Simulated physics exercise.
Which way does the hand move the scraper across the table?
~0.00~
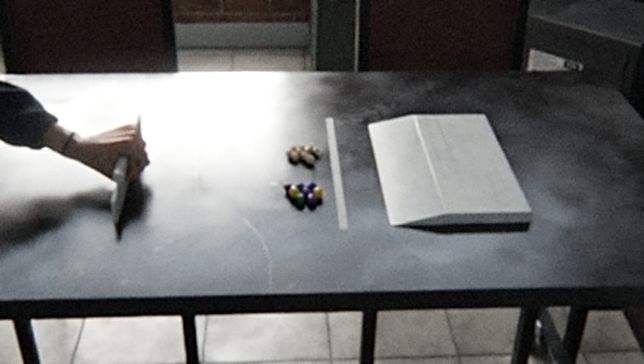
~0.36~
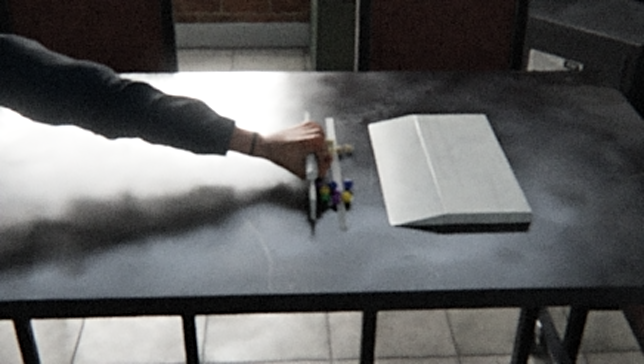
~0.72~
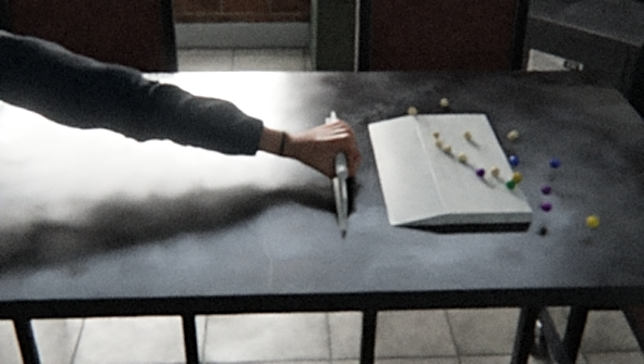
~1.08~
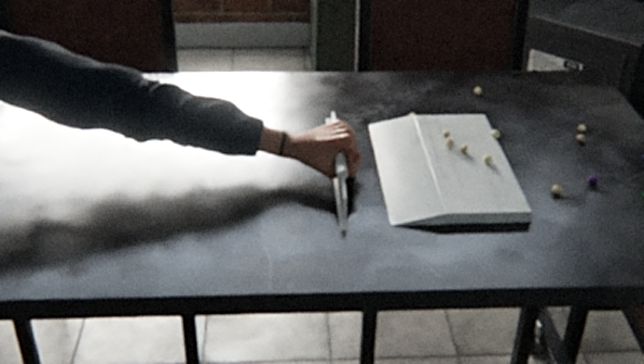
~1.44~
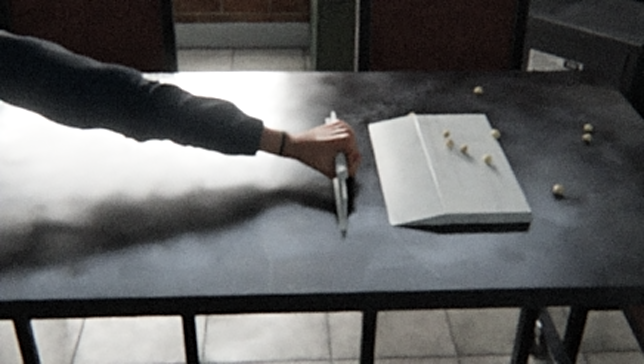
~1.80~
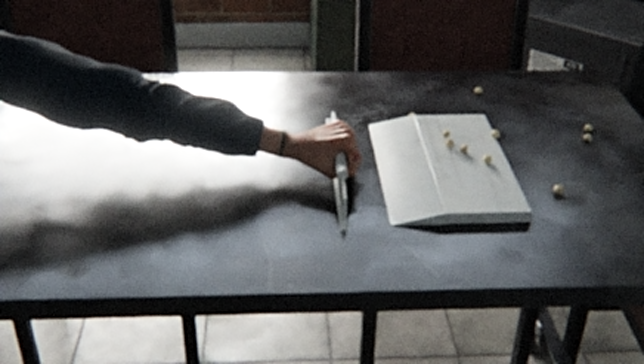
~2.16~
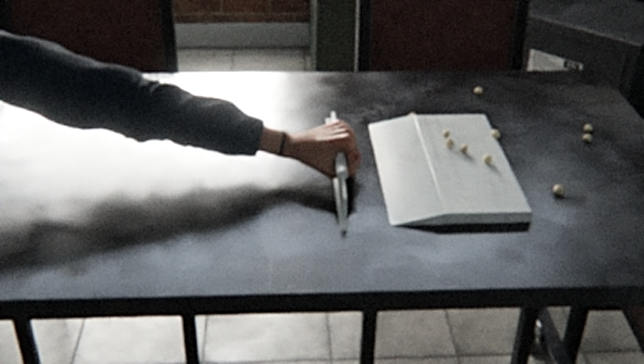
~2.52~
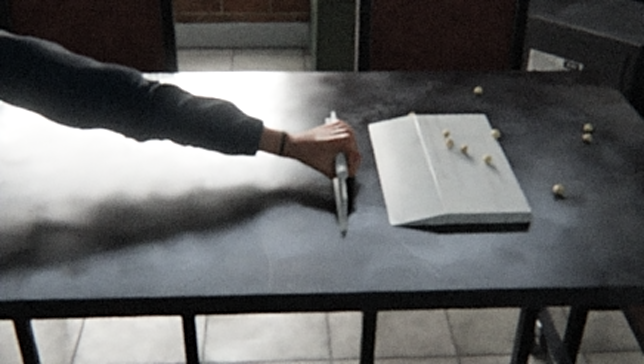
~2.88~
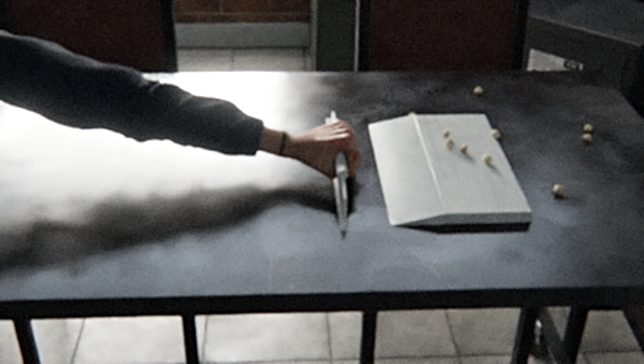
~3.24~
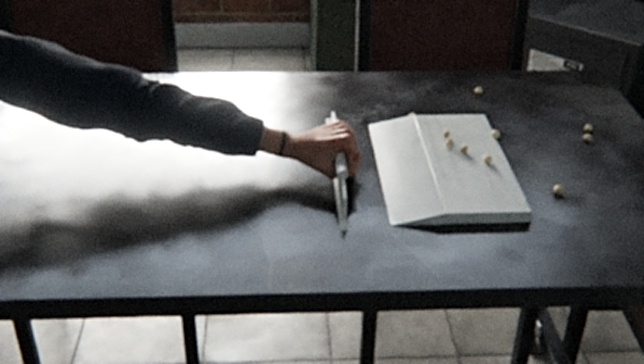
The hand moves the scraper to the right, toward the white slab, until it stops at the strip of tape.
